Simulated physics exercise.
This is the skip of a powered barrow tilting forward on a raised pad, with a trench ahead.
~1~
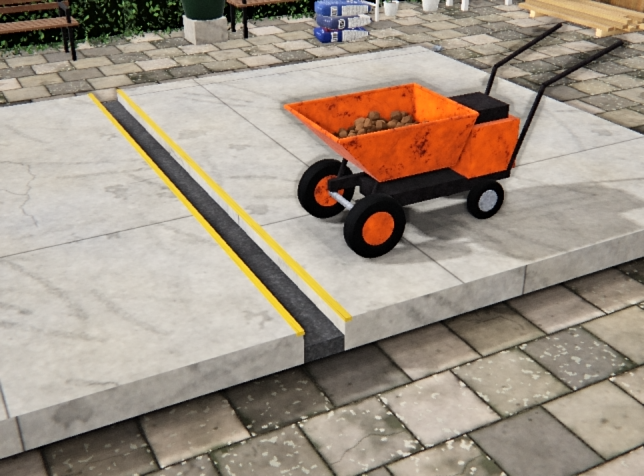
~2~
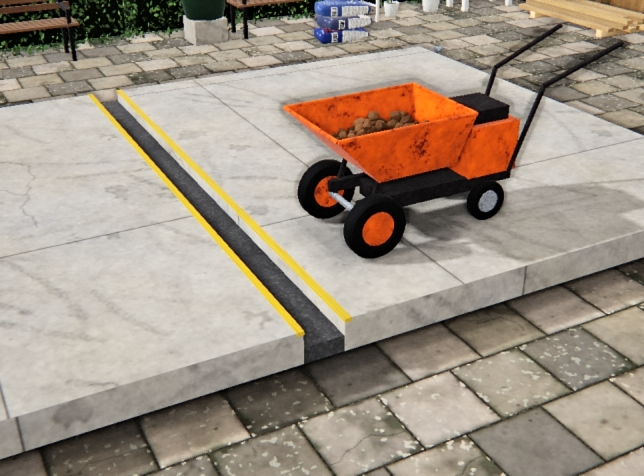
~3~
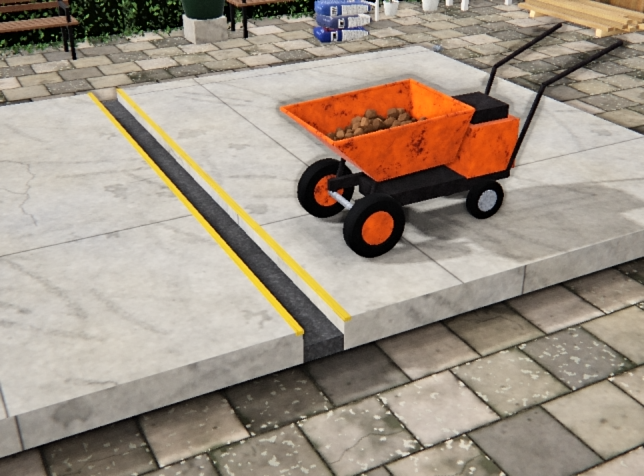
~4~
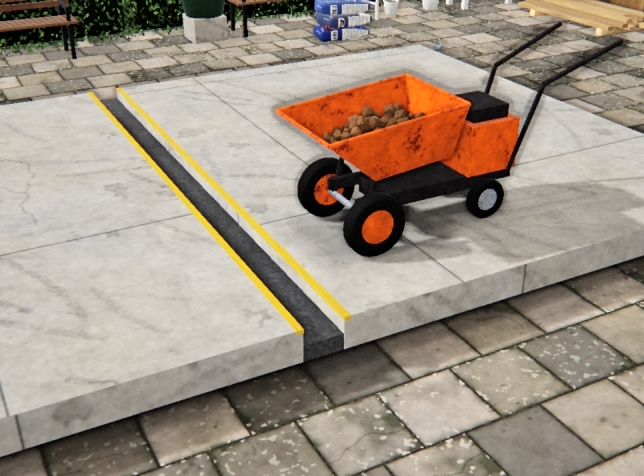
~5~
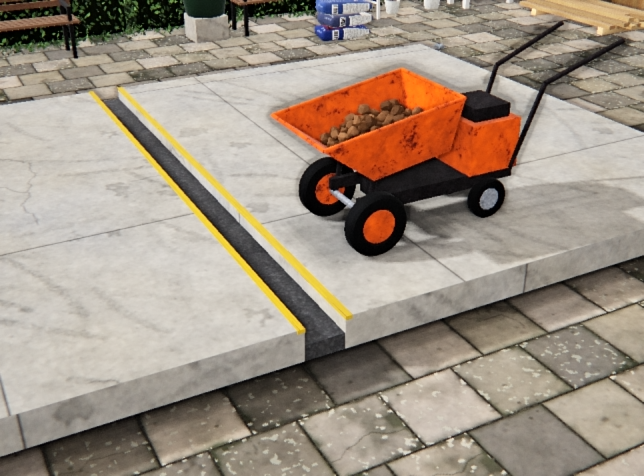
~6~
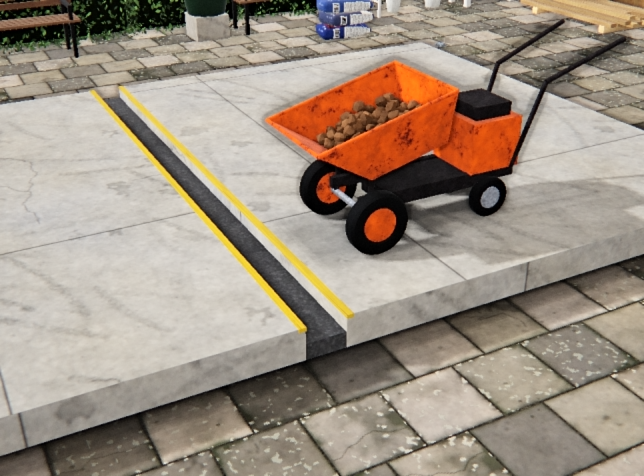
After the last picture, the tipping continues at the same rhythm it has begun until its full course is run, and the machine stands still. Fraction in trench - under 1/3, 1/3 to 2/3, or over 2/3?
Smaller than a third.
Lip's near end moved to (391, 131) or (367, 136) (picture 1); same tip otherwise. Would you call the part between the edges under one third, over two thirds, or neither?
Spot one gives in the middle band, spot two gives in the middle band.
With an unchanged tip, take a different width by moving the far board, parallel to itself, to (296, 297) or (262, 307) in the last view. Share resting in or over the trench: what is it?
0 and 50 percent.
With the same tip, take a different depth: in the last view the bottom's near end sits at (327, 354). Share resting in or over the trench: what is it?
It works out to some 30 per cent.
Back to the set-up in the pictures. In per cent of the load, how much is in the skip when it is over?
It ends up near 30 per cent.
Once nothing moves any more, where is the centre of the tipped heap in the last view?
Close to (214, 263), more or less.
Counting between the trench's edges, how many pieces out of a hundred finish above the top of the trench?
The answer is close to 15 per cent.
Shortly afterwards, skip tipped steeply; the whole lot in the skip.
Next, skip tipped right over; near two thirds in the skip; a little in or heaped over the trench; near a quarter beyond it.
Some moments later, skip tipped right over; near a third in the skip; a little in or heaped over the trench; near half beyond it.
In the end, skip tipped right over; near a third in the skip; near a quarter in or heaped over the trench; near half beyond it.
